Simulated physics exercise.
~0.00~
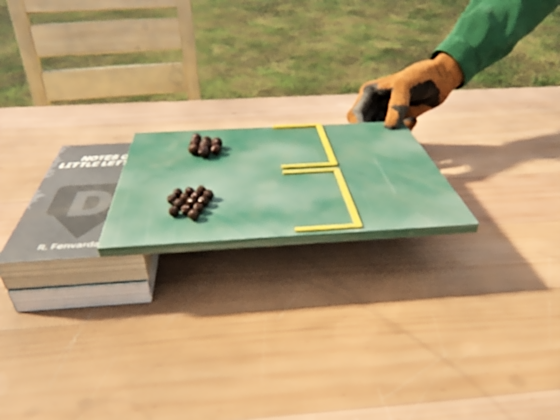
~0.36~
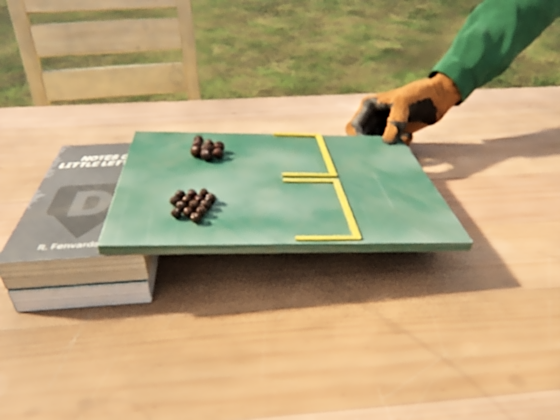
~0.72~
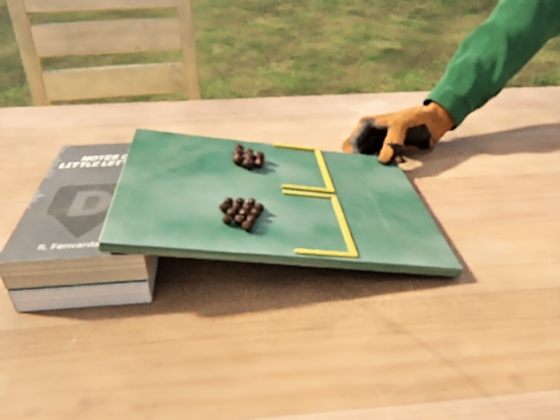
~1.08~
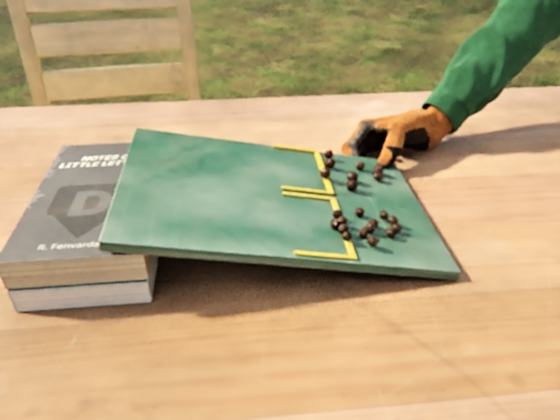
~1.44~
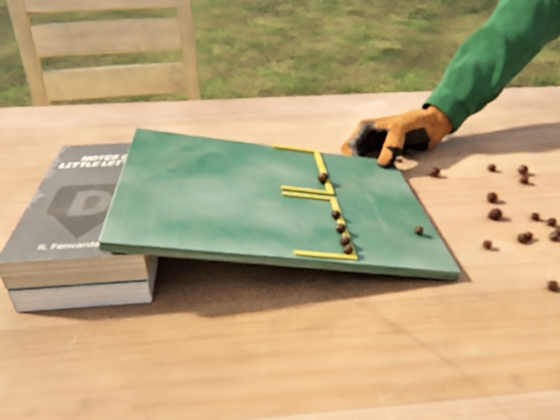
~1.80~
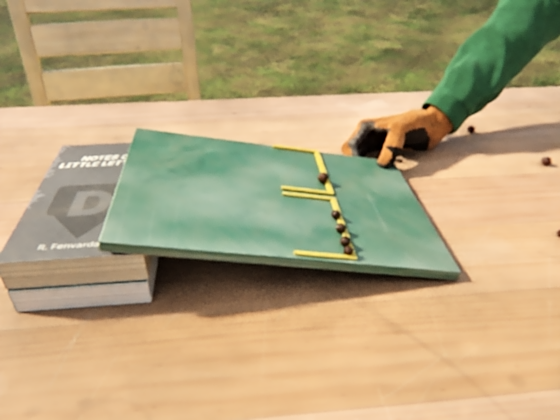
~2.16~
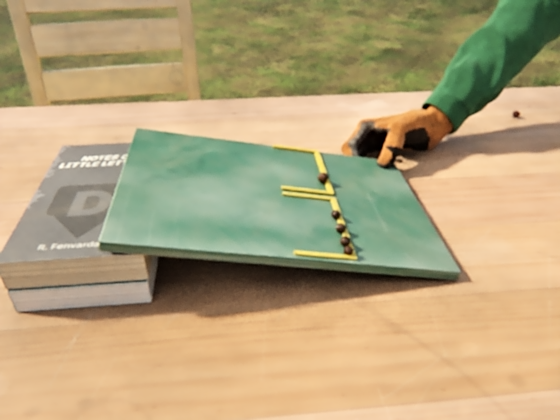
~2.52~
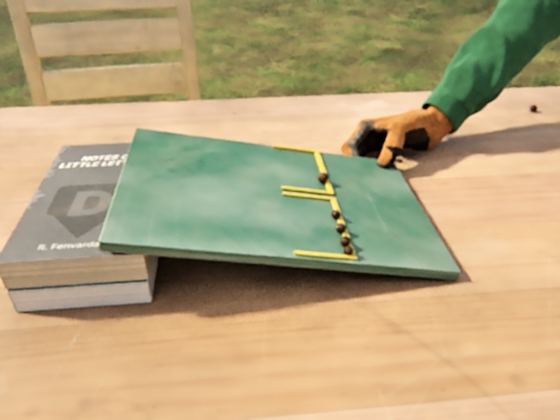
A gloved hand lowers a green board, and most dark balls roll past yellow barriers.
